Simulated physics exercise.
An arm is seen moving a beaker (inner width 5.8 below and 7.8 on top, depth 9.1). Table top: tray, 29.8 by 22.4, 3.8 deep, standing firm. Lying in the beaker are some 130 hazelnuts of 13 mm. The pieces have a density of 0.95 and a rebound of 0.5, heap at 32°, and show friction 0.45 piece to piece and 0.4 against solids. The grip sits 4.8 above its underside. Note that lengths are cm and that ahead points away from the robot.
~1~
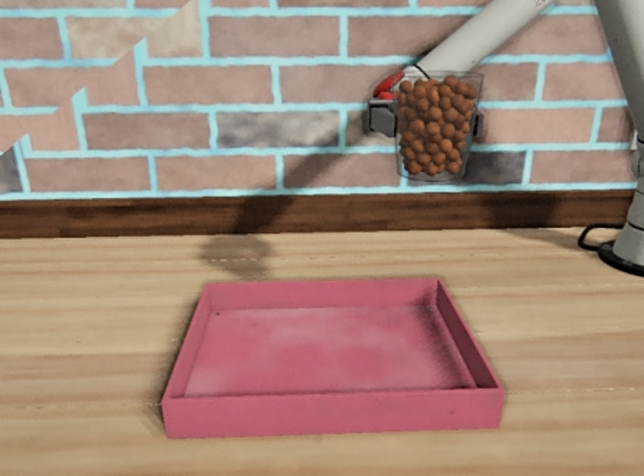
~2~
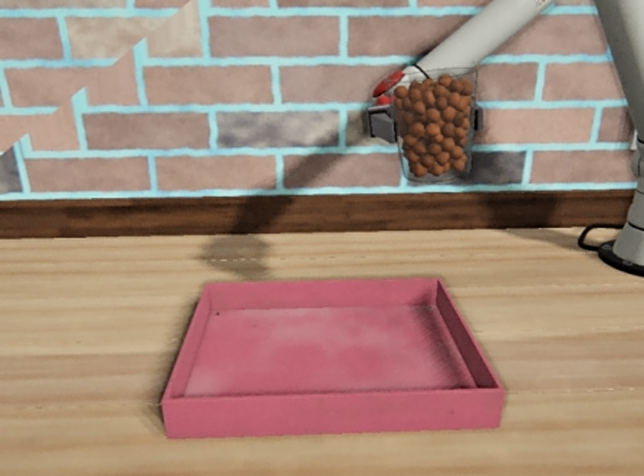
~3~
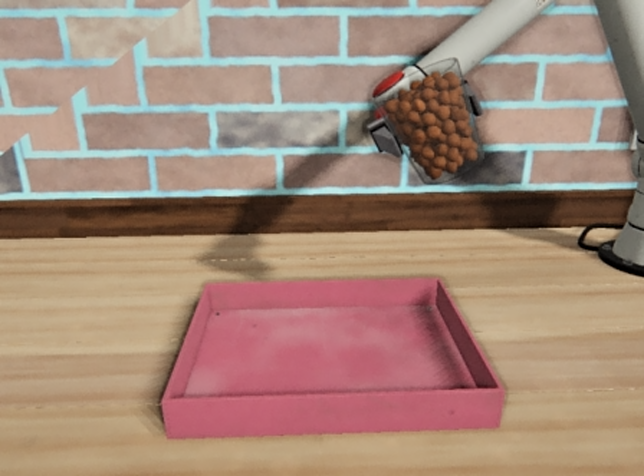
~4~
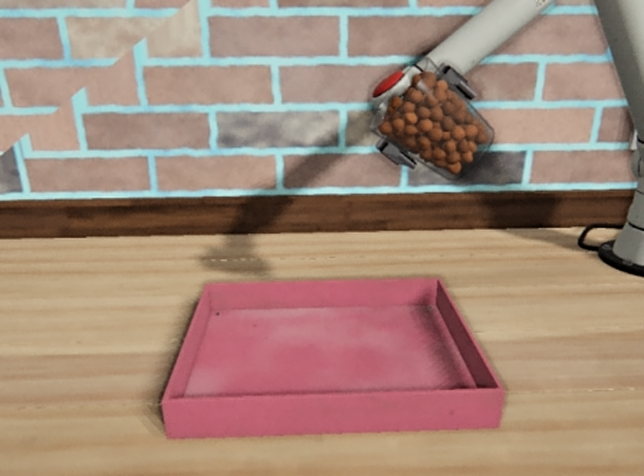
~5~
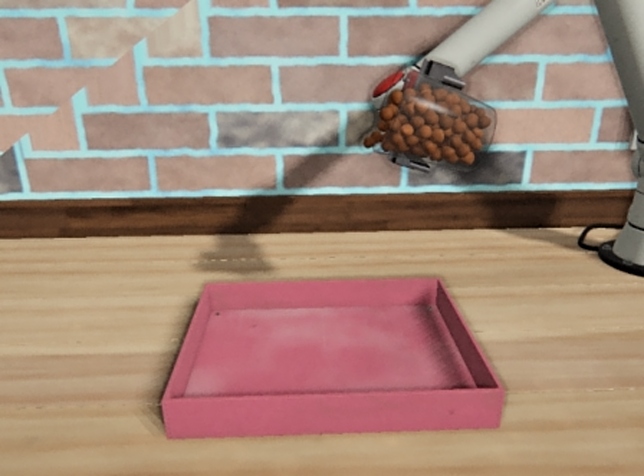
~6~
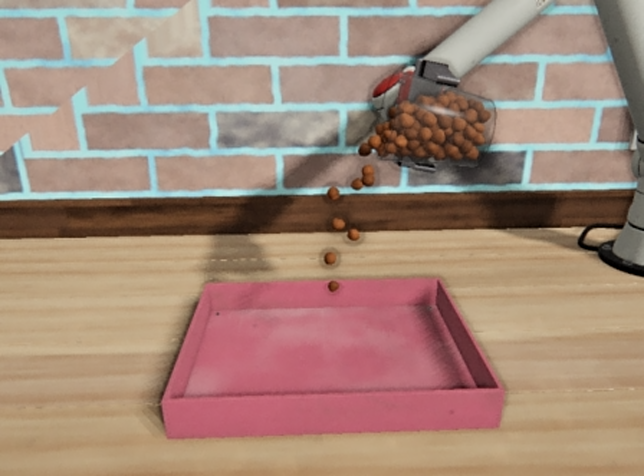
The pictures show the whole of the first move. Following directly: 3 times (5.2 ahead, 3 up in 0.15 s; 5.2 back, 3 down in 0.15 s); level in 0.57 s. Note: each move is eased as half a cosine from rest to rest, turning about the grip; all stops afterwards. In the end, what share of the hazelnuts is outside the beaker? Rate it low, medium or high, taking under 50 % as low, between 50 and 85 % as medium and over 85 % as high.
Rating: High.
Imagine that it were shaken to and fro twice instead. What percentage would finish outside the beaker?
Estimate for that case: 95 %.
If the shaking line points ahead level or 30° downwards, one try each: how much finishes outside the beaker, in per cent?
First try some 95 %, second try some 80 %.
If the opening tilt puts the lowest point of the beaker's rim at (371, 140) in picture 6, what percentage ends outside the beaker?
It comes out near 80 percent.
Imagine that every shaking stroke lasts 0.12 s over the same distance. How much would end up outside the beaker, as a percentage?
It would come to around 100 %.
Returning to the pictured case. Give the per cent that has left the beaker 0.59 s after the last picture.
Share gone by then: Close to 90 %.
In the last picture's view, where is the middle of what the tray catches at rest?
About (259, 353).
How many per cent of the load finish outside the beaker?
Roughly 100 percent.
Then, 0.59 s on, tilted 79° forward, highest piece 25 above the table; 108 in the tray, 14 in the beaker, 1 on the table or floor, 11 in flight or on a rim.
Then, 1.18 s on, tilted 41° forward, highest piece 26 above the table; 128 in the tray, 3 in the beaker, 3 on the table or floor.
Then, 1.67 s on, level, highest piece 22 above the table; 128 in the tray, 3 in the beaker, 3 on the table or floor.
Then, 2.72 s on, level, highest piece 22 above the table; 128 in the tray, 3 in the beaker, 3 on the table or floor.
In the end, 128 in the tray, 3 in the beaker, 3 on the table or floor. That is 98 % outside the beaker.
